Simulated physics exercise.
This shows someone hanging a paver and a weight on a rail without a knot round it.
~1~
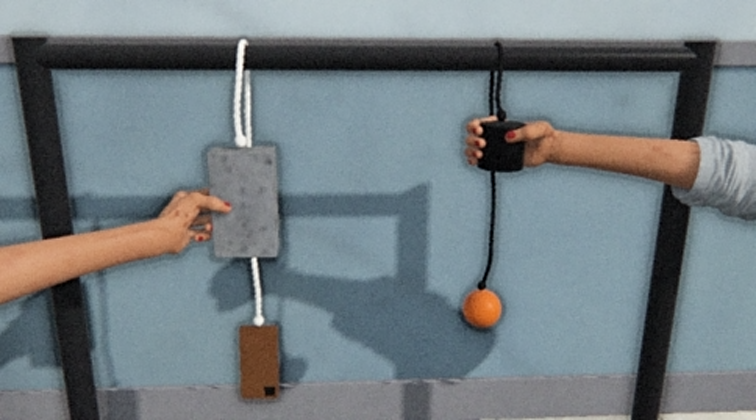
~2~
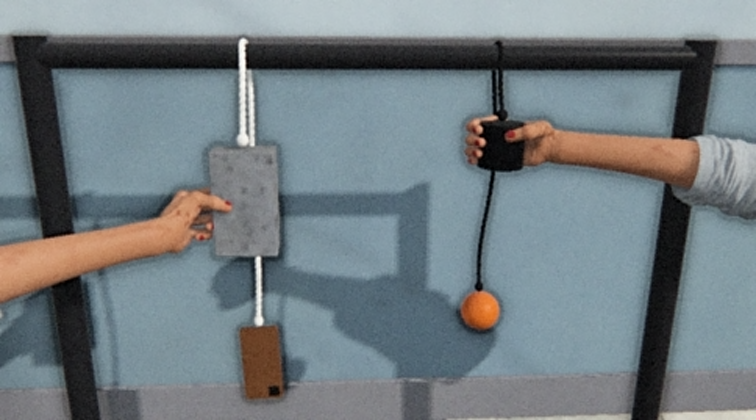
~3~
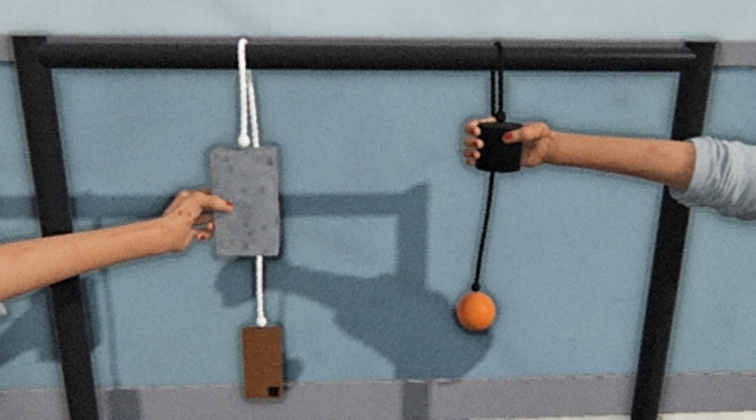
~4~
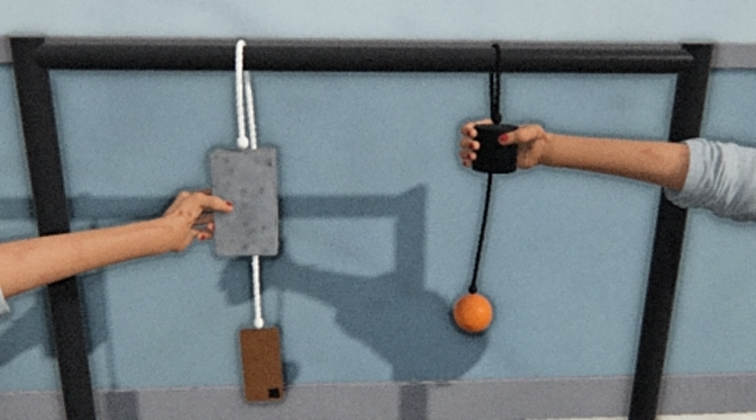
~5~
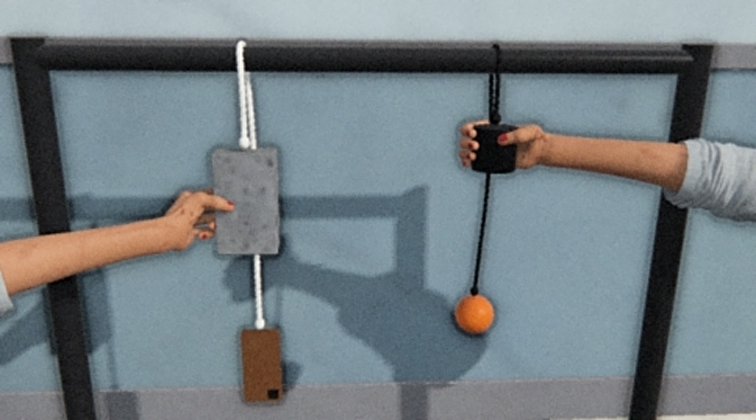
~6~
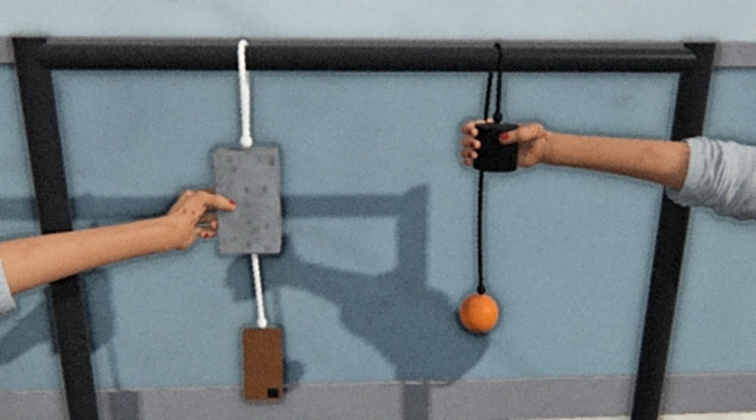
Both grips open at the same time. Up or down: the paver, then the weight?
My prediction: The paver does not stay up. The weight does not stay up.
Then, 0.46 s after the last picture, paver dropping; weight dropping near (481, 367).
Then, 0.76 s after the last picture, paver on the floor; weight on the floor.
At rest, paver on the floor; weight on the floor. The paver pulls its rope through and the weight runs down to the floor.
